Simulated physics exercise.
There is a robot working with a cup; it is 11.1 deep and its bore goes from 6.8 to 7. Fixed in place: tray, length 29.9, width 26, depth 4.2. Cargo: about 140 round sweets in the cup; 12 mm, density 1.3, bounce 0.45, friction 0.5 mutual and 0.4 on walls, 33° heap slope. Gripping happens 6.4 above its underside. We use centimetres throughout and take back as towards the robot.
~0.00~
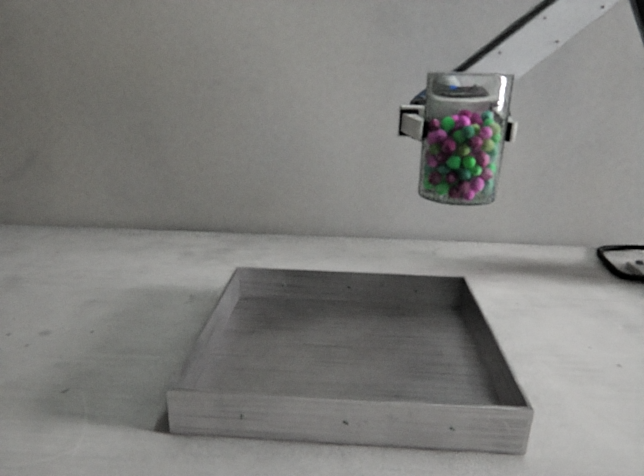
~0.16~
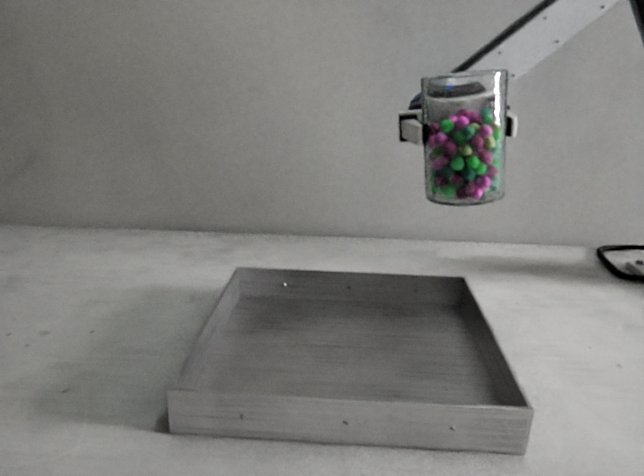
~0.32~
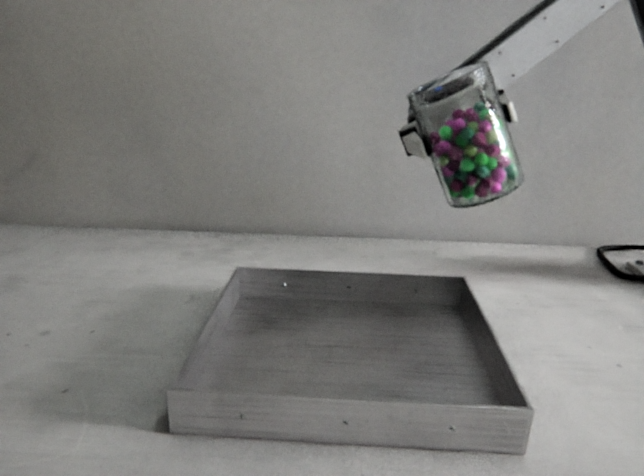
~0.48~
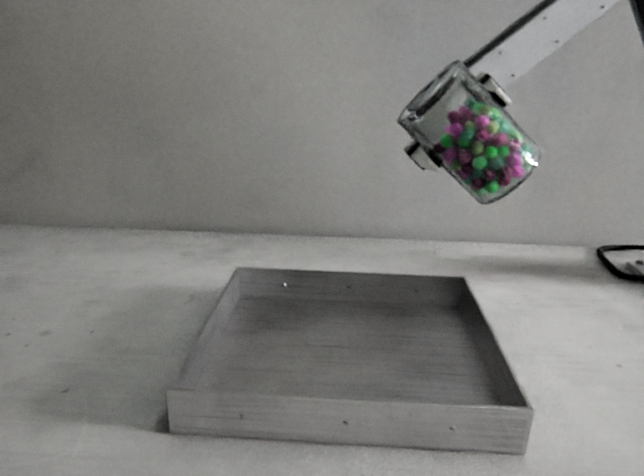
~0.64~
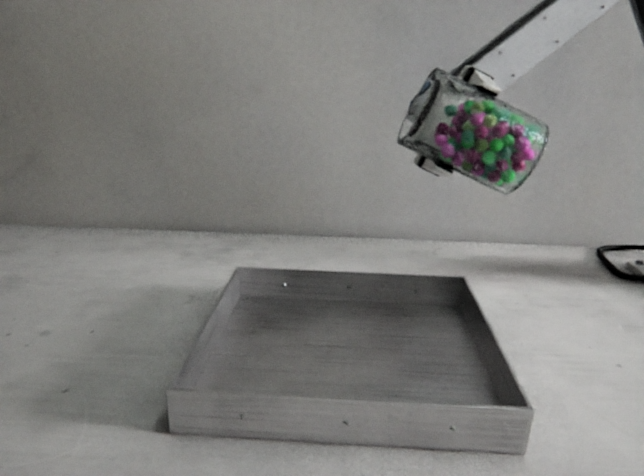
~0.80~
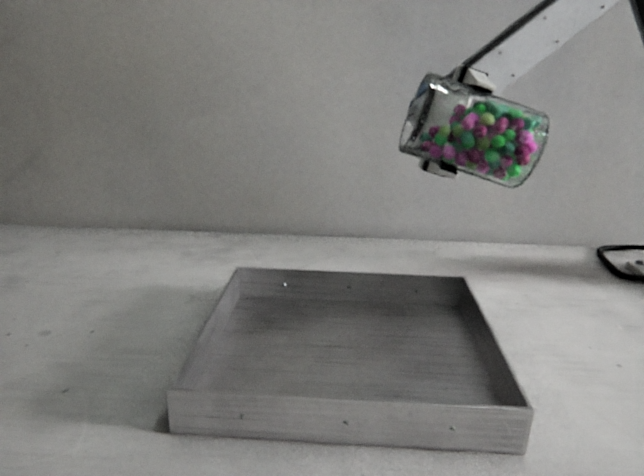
A robot gripper held a clear cup of pink and green round sweets above an empty tray, then tilted it steadily leftward until it lay nearly sideways, the sweets shifting inside.
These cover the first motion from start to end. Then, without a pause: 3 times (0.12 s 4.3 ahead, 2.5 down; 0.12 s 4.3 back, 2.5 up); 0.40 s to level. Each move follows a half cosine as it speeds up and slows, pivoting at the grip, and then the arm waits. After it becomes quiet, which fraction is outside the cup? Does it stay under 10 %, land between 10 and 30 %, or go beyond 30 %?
It lands between 10 and 30 %.
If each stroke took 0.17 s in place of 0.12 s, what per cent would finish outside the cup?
I'd expect close to 5 per cent then.
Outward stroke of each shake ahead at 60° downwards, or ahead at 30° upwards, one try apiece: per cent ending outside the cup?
Near 0 and 65 percent respectively.
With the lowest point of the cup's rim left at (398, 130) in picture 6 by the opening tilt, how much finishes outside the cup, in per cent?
The share is around 5 %.
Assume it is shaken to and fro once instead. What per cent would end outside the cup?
That share would be near 10 percent.
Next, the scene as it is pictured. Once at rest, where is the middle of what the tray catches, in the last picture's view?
Centre estimate: Around (315, 336).
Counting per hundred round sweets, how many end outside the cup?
The share is close to 15 per cent.
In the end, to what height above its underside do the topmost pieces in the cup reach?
About 8.0 cm.
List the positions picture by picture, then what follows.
Cup middle at (463, 139), level; upper third of the load around (464, 136), from x 430 to 495, top at y 120; 142 in the cup, in the first frame.
Cup middle at (464, 139), tilted 7° forward; upper third of the load around (469, 134), from x 435 to 495, top at y 115, in the second frame.
Cup middle at (467, 138), tilted 25° forward; upper third of the load around (474, 131), from x 435 to 510, top at y 110, in the third frame.
Cup middle at (470, 136), tilted 48° forward; upper third of the load around (481, 128), from x 440 to 530, top at y 105, in the fourth frame.
Cup middle at (472, 134), tilted 66° forward; upper third of the load around (487, 122), from x 445 to 535, top at y 105, in the fifth frame.
Cup middle at (472, 133), tilted 73° forward; upper third of the load around (488, 123), from x 430 to 535, top at y 105; 142 in the cup, in the sixth frame.
After 1.25 s, tilted 73° forward, highest piece 26 above the table; 129 in the cup, 9 in the tray, 4 in flight or on a rim.
After 1.70 s, tilted 43° forward, highest piece 27 above the table; 121 in the cup, 19 in the tray, 2 in flight or on a rim.
After 2.12 s, level, highest piece 27 above the table; 121 in the cup, 21 in the tray.
After 3.17 s, level, highest piece 27 above the table; 121 in the cup, 21 in the tray.
At rest, 121 in the cup, 21 in the tray. That is 15 % outside the cup.
